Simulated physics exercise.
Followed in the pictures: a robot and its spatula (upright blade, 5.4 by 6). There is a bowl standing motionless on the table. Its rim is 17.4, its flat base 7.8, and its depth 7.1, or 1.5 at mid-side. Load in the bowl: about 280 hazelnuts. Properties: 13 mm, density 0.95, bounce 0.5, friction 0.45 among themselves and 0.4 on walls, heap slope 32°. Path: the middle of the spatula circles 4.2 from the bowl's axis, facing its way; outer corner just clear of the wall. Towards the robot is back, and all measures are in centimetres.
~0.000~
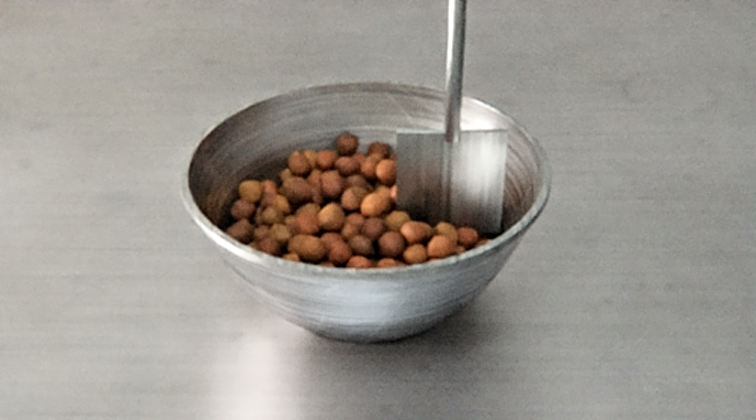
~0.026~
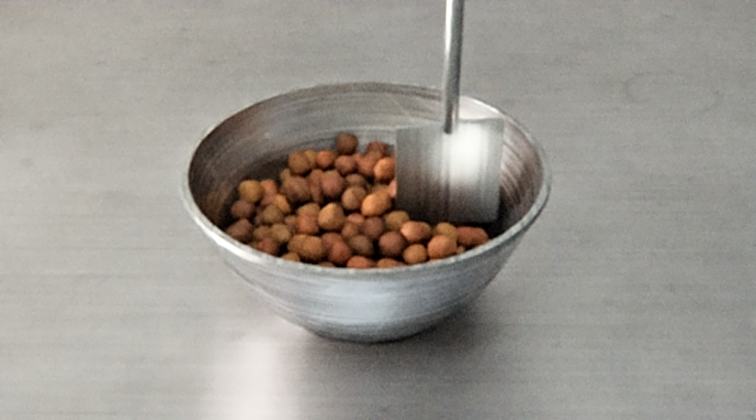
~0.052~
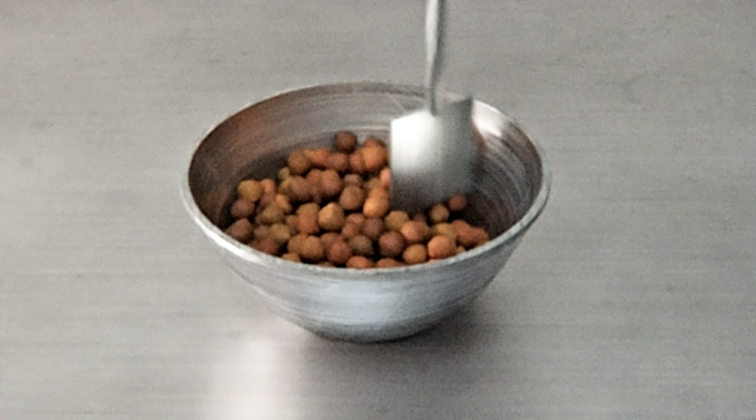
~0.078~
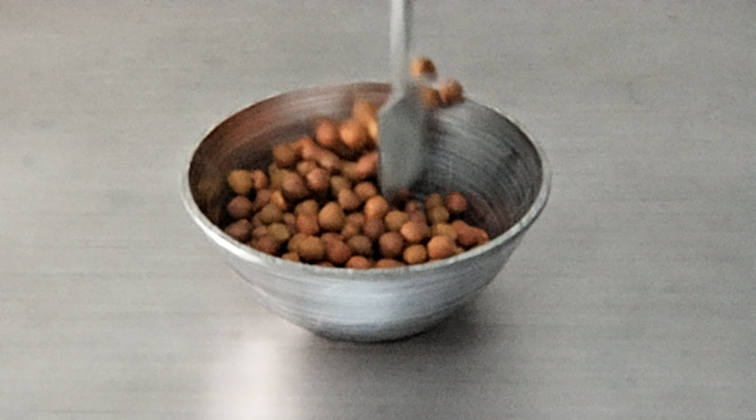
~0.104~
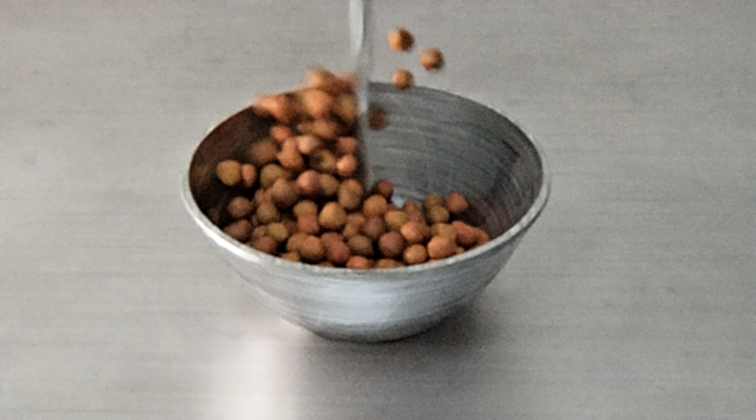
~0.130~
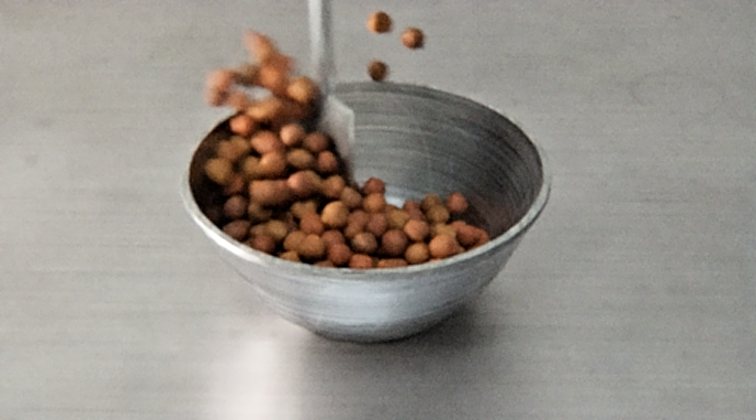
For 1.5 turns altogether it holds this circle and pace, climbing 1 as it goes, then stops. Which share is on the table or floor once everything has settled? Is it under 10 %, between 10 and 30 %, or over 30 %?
Over 30 %.
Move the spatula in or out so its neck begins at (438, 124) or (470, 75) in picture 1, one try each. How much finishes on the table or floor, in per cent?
I'd put it at around 50 and 10 percent.
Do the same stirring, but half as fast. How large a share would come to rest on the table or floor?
Then roughly 20 per cent.
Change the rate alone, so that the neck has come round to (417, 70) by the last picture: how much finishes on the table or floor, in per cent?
Close to 15 in a hundred.
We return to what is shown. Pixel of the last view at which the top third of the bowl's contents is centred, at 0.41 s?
Around (365, 142).
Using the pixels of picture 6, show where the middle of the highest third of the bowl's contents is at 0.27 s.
Look near (425, 241) for its middle.
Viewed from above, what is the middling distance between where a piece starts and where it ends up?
10 centimetres.
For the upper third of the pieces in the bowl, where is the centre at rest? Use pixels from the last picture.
(345, 241).
After 0.27 s, 281° round, highest piece 11 above the table; 221 in the bowl, 8 on the table or floor, 46 in flight or on the tool.
After 0.41 s, 79° round, highest piece 11 above the table; 188 in the bowl, 55 on the table or floor, 32 in flight or on the tool.
After 0.68 s, 180° round, highest piece 6 above the table; 168 in the bowl, 107 on the table or floor.
After 1.38 s, 180° round, highest piece 5 above the table; 168 in the bowl, 107 on the table or floor.
In the end, 168 in the bowl, 107 on the table or floor. That is 39 % on the table or floor.
